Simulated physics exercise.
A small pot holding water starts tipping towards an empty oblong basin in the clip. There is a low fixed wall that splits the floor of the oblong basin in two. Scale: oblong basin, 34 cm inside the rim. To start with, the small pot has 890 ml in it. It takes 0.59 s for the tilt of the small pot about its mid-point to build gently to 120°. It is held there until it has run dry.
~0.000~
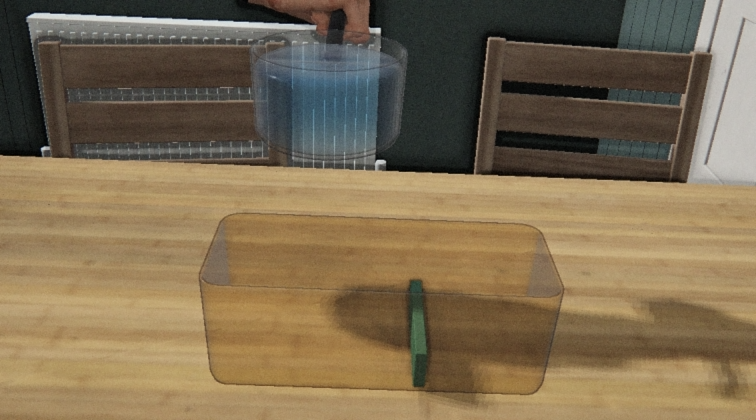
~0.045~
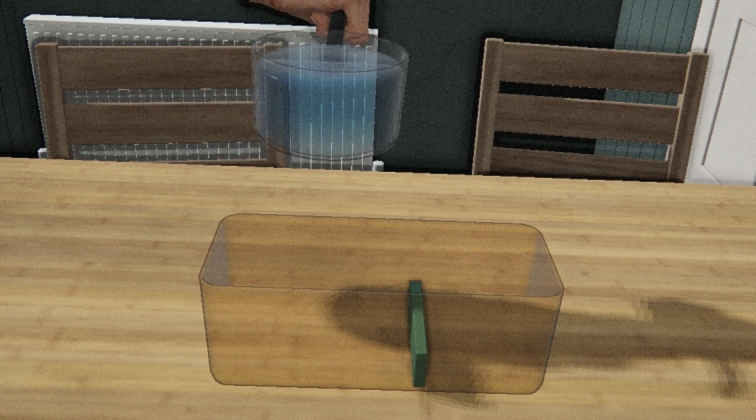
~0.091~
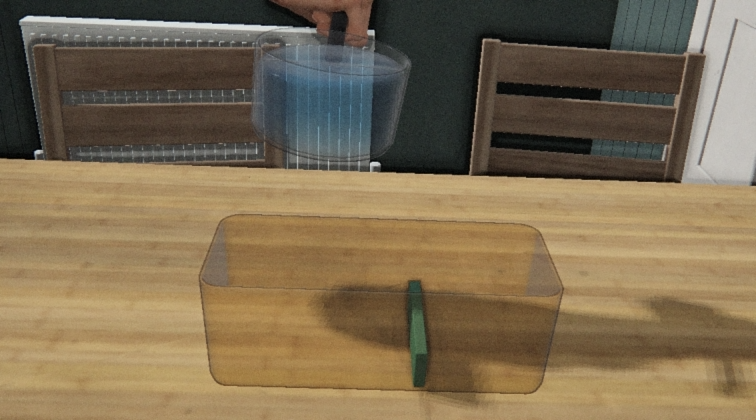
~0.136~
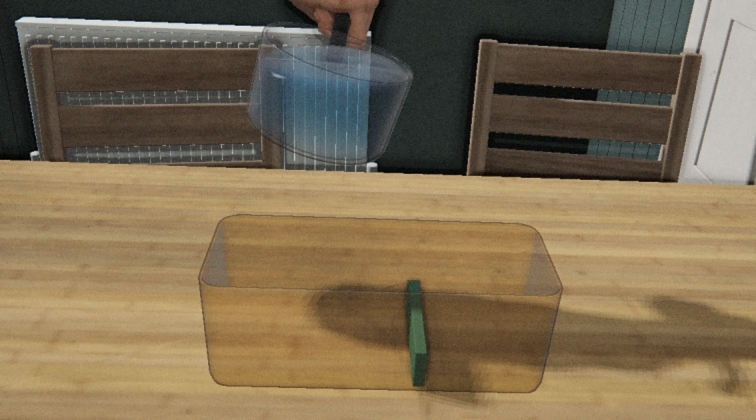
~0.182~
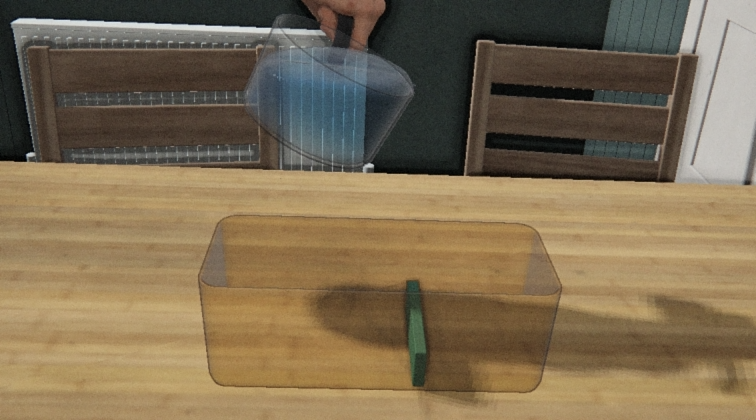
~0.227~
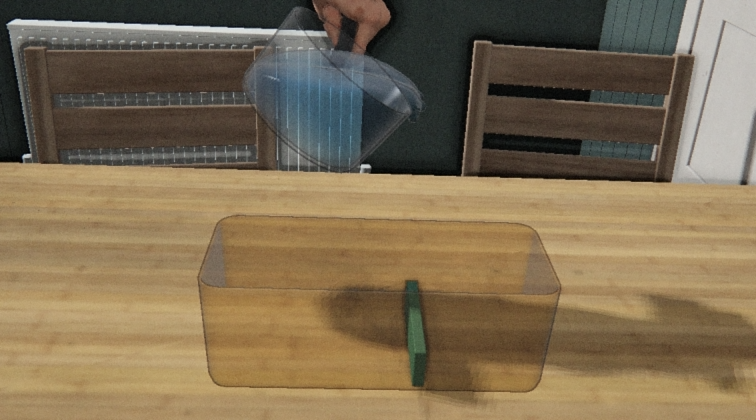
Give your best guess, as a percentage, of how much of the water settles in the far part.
I would say 54 per cent of it settles there.
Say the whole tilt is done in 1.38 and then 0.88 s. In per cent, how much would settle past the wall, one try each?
75 in a hundred, followed by 70 in a hundred.
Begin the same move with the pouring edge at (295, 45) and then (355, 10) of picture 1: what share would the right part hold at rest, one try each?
About 20 %, then about 35 %.
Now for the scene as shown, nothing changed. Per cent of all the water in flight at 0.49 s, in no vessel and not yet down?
It comes to about 46 percent.
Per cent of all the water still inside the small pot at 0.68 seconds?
Roughly 1 per cent.
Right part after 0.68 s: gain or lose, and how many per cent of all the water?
Result: A decrease, close to 7.
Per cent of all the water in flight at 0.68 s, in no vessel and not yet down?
Something like 14 per cent of the total.
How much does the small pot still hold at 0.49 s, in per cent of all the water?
I'd estimate some 18 % remains.
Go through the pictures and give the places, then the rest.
Tilt 0°; pouring edge (406, 55); surface from (256, 58) to (402, 64); the oblong basin's rim runs from (212, 247) to (551, 260); the wall's top is at (418, 316), in the first frame.
Tilt 2°; pouring edge (407, 57); surface from (257, 58) to (403, 66), in the second frame.
Tilt 7°; pouring edge (409, 65); surface from (259, 57) to (405, 68), in the third frame.
Tilt 15°; pouring edge (411, 76); surface from (261, 57) to (408, 71), in the fourth frame.
Tilt 26°; pouring edge (412, 92); surface from (257, 63) to (409, 82); 2 per cent is over the edge, in the fifth frame.
Tilt 39°; pouring edge (409, 109); surface from (255, 65) to (399, 91); 7 per cent is over the edge, in the sixth frame.
After 0.49 s the tilt is 111° and 19 per cent is still to pour, 0 is left of the wall and 34 right of it.
After 0.68 s the tilt is 120° and 1 per cent is still to pour, 23 is left of the wall and 61 right of it.
After 0.87 s the tilt is 120° and 0 per cent is still to pour, 39 is left of the wall and 57 right of it.
After 1.09 s the tilt is 120° and 0 per cent is still to pour, 41 is left of the wall and 54 right of it.
In the end 42 per cent lies left of the wall, 54 right of it and 4 outside.
